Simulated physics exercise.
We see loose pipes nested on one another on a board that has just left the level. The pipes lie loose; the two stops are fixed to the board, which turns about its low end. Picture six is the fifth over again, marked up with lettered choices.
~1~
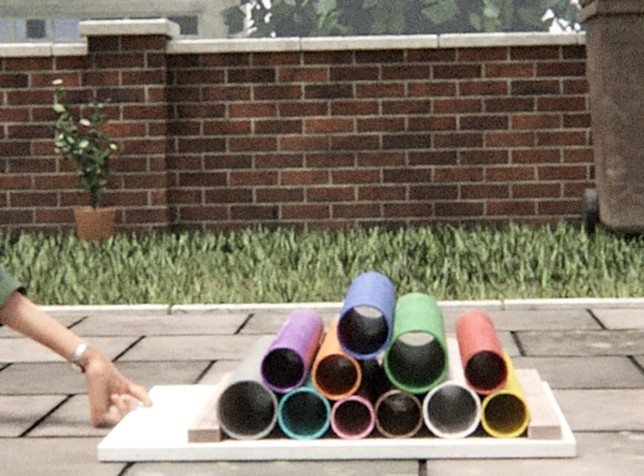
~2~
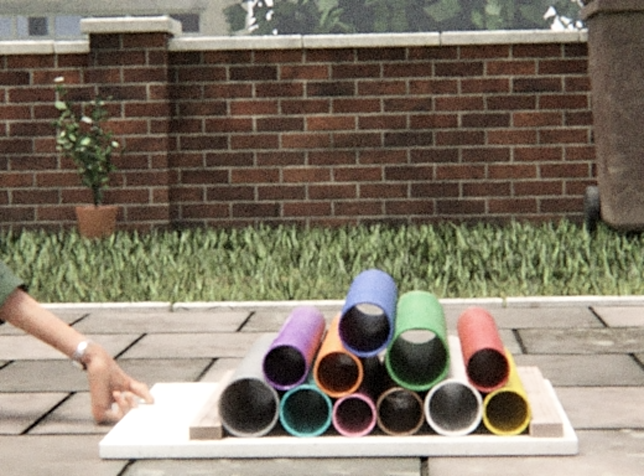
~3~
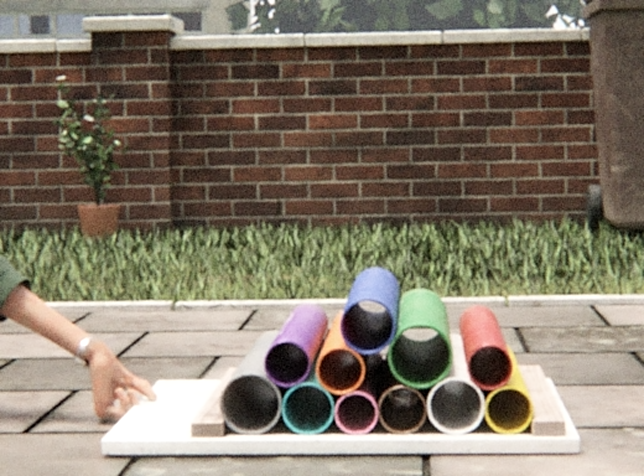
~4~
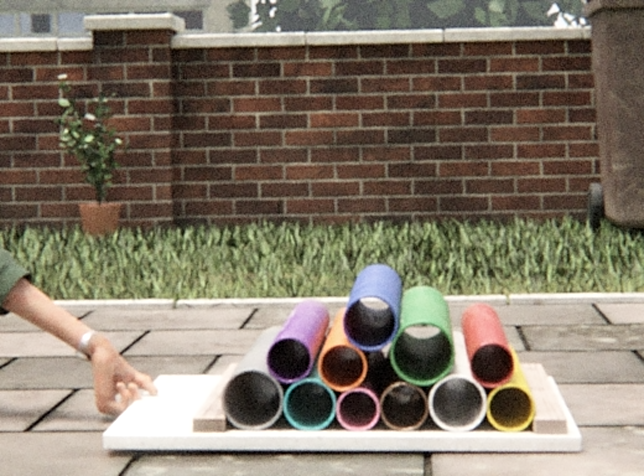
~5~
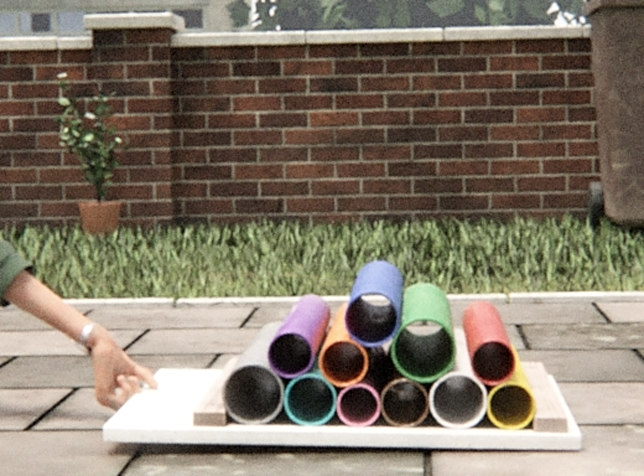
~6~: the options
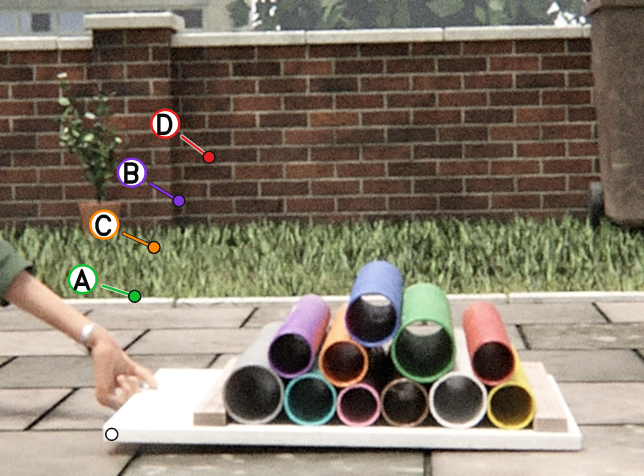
On a paved patio by a brick wall, a hand slightly raising the left end of a white board stacked with colourful pipes.
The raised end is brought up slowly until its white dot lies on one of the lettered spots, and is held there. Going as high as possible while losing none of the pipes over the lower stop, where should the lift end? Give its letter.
No higher than A.
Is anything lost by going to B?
Yes.
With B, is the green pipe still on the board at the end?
No.
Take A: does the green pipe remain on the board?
The green pipe: Yes.
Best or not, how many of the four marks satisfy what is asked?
One of the four.
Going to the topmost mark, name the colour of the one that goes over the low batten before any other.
It is the red one.
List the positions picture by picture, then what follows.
In the first picture, green pipe (417, 360); red pipe (486, 371); orange pipe (336, 375).
In the second picture, orange pipe (338, 373); purple pipe (285, 367).
In the third picture, board (347, 405); grey pipe (250, 404); pink pipe (356, 413).
In the fourth picture, board (348, 402); grey pipe (252, 400); turquoise pipe (310, 405).
In the fifth picture, board (348, 398); grey pipe (253, 394); turquoise pipe (311, 400).
On the marked copy, A at (135, 296); B at (179, 201); C at (154, 247); D at (209, 158); the white dot at (112, 434).
With A. Early on, board at 14°.
Further on, board at 19°.
At the end, board at 19°, none over the low batten.
As for the rest, B five over the low batten; C one over the low batten (red); D five over the low batten.
